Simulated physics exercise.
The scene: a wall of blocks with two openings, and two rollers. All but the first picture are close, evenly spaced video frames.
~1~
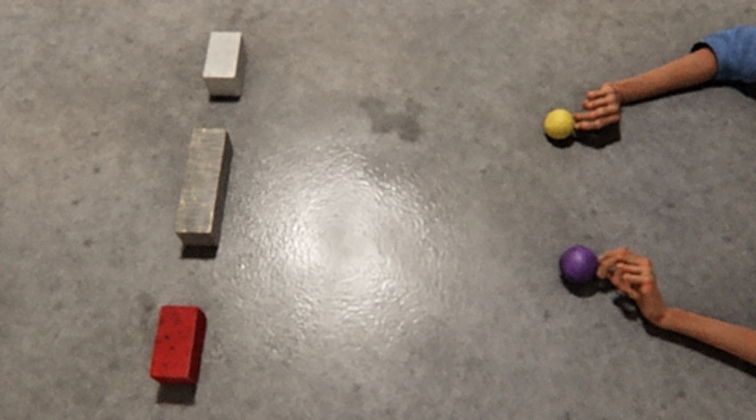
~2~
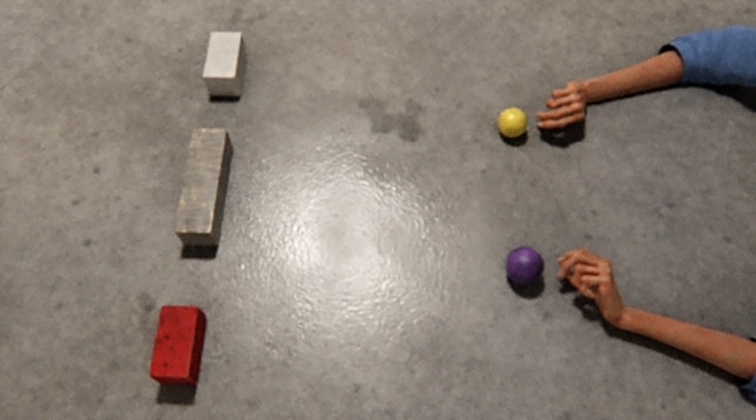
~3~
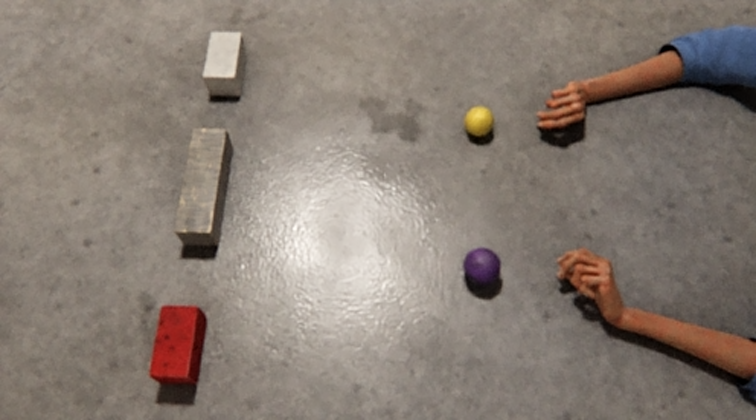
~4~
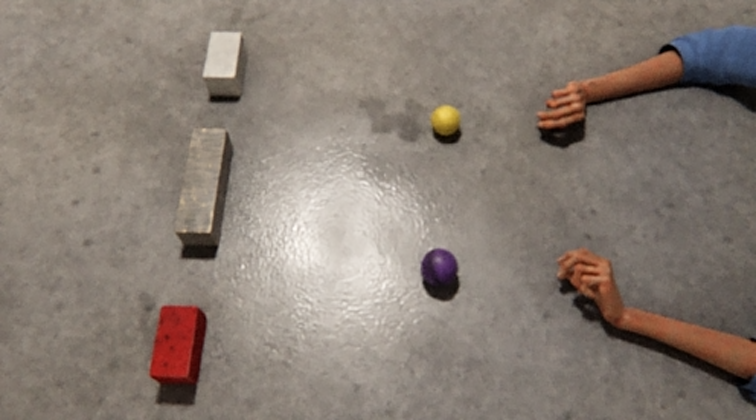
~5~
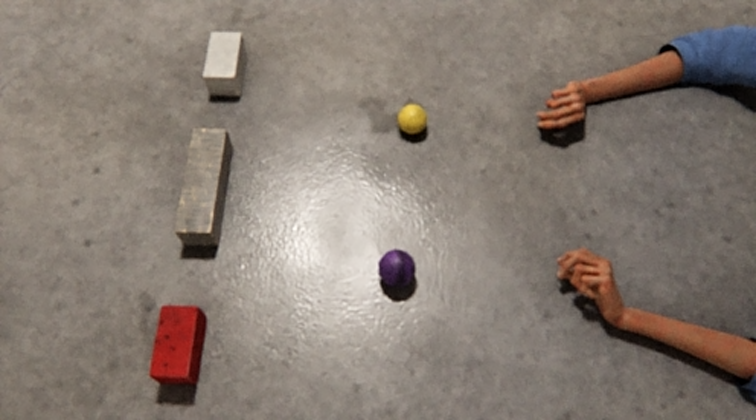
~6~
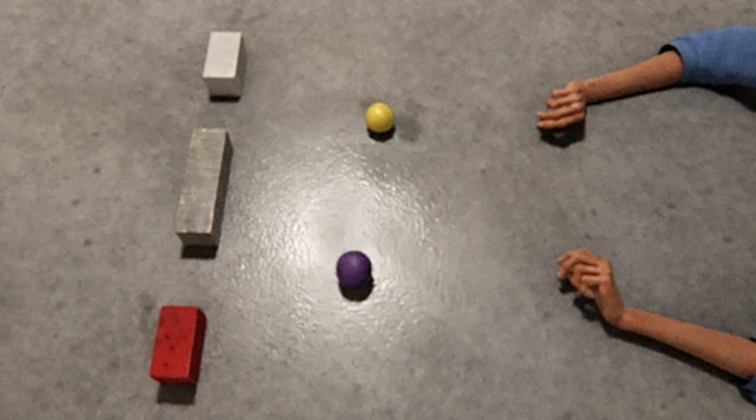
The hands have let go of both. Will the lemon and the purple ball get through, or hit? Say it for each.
As it turns out, the lemon rolls through, the purple ball rolls through.
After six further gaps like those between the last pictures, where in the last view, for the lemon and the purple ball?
About (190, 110), and the other about (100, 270).
Then, 0.62 s on from there, lemon heading on near (52, 106); purple ball heading on.
In the end, the lemon passes through its gap; the purple ball passes through its gap.
